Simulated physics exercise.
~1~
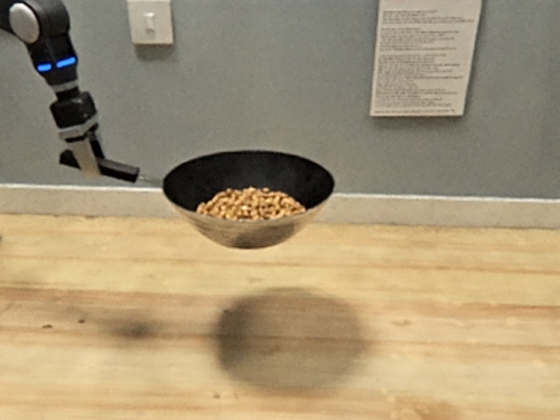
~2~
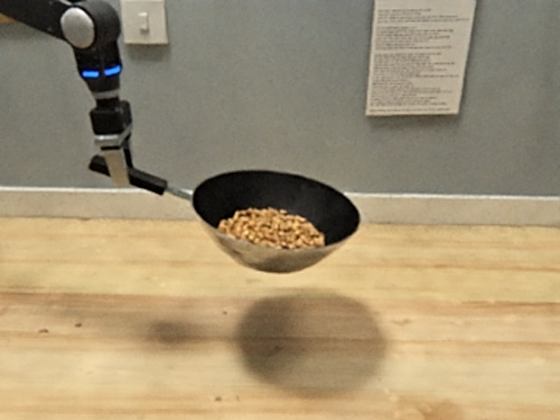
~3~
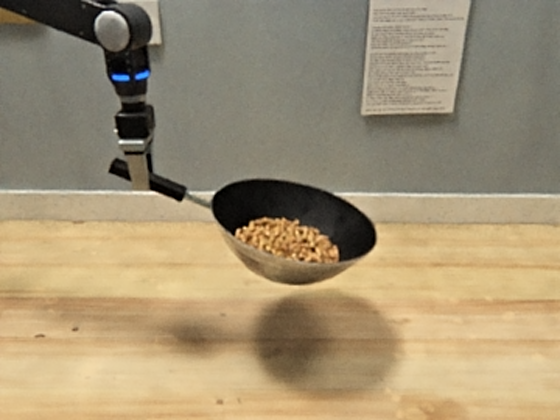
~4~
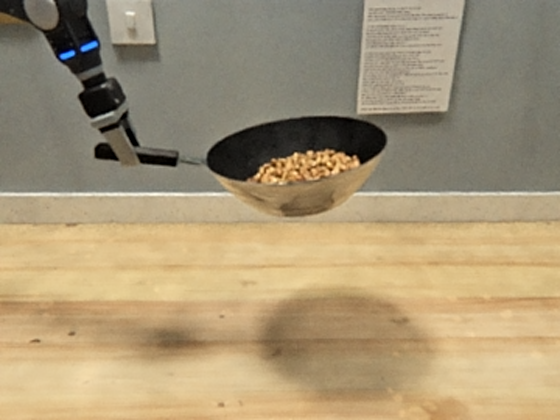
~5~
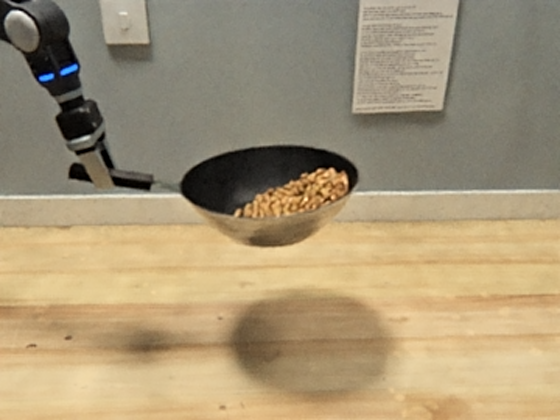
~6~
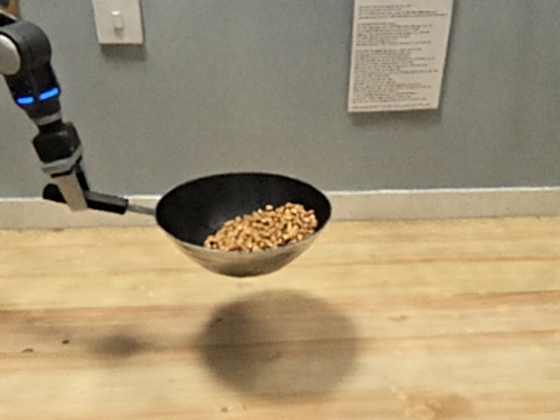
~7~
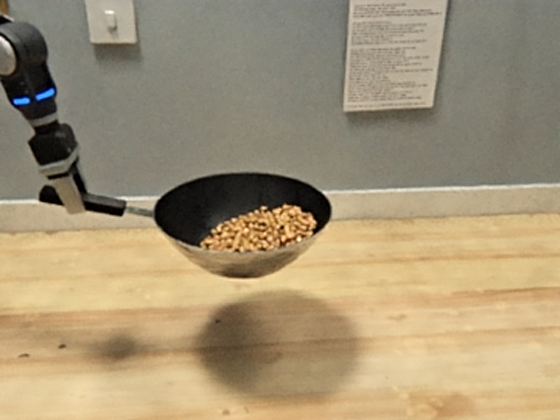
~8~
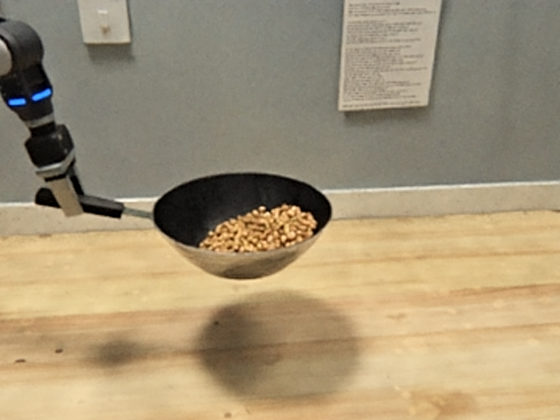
Robot arm swinging a dark wok of beans right, lifting and tilting it, then lowering it leftward and holding still, beans inside.
